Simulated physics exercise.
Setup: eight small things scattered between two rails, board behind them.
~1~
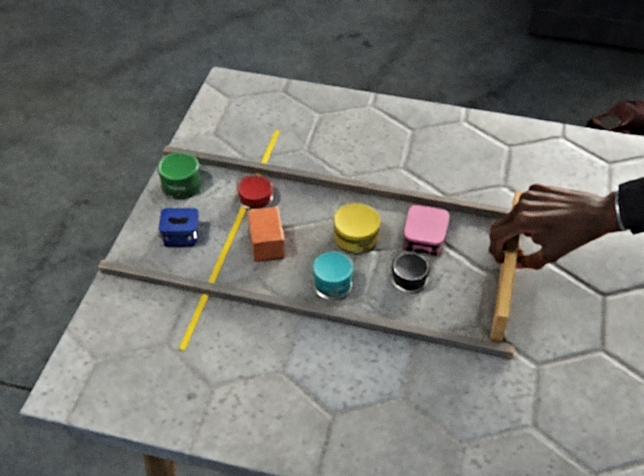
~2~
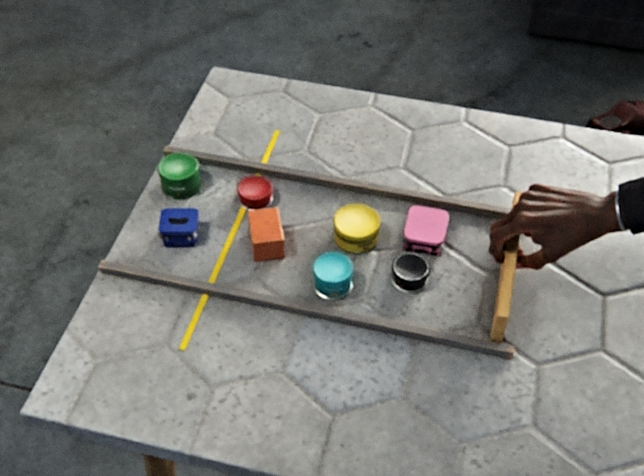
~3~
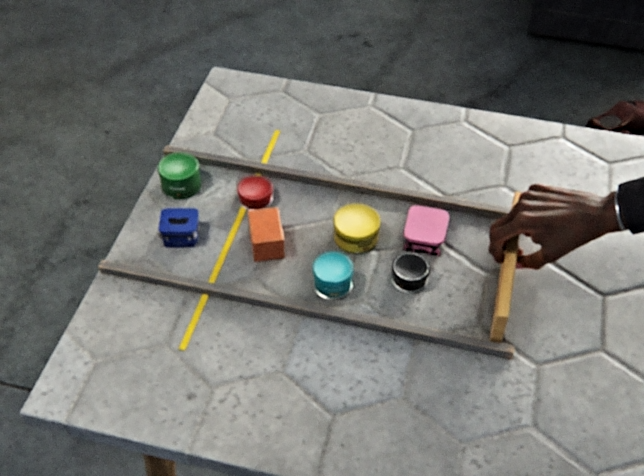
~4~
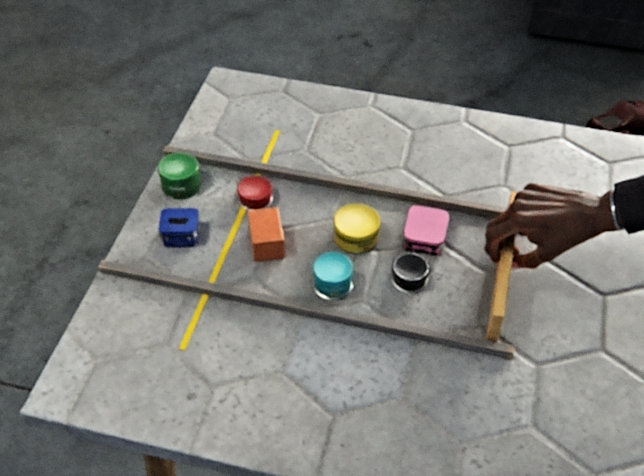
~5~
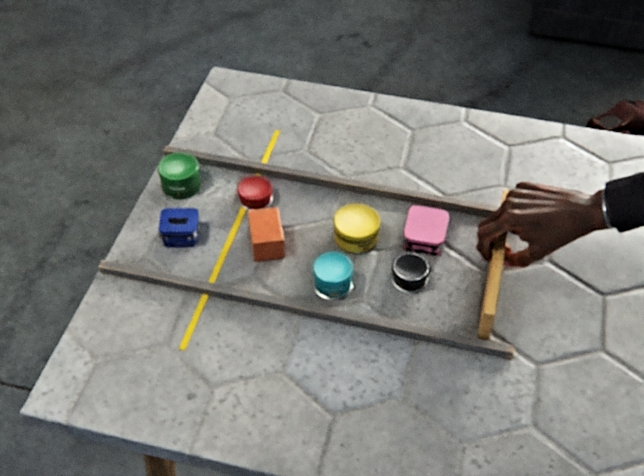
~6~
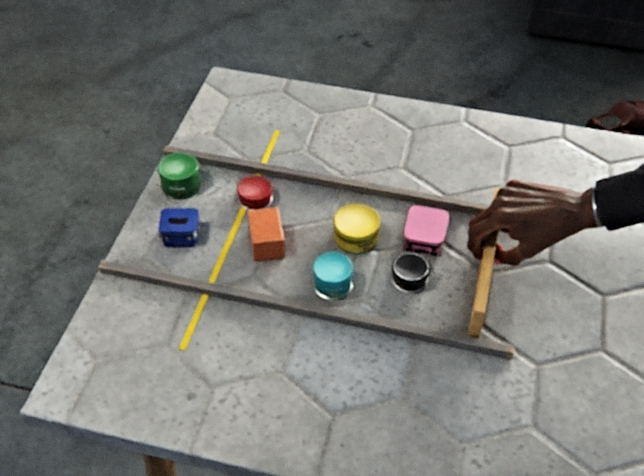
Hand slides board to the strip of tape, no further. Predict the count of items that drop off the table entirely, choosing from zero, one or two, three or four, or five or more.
The count is zero.
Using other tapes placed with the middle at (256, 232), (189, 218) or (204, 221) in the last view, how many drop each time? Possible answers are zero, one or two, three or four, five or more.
One after another: None at all; one or two; either one or two.
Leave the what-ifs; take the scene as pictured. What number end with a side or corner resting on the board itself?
3 of them.
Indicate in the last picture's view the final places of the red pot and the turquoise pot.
Red pot: About (203, 171); turquoise pot: About (198, 256).
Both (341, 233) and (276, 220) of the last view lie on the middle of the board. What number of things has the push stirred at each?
One spot: 5. Other spot: 7.
Soon after, none off yet; green tub at rest near (180, 176); blue case at rest near (180, 228); red pot at rest near (255, 194).
At rest, the number that fall off is zero.
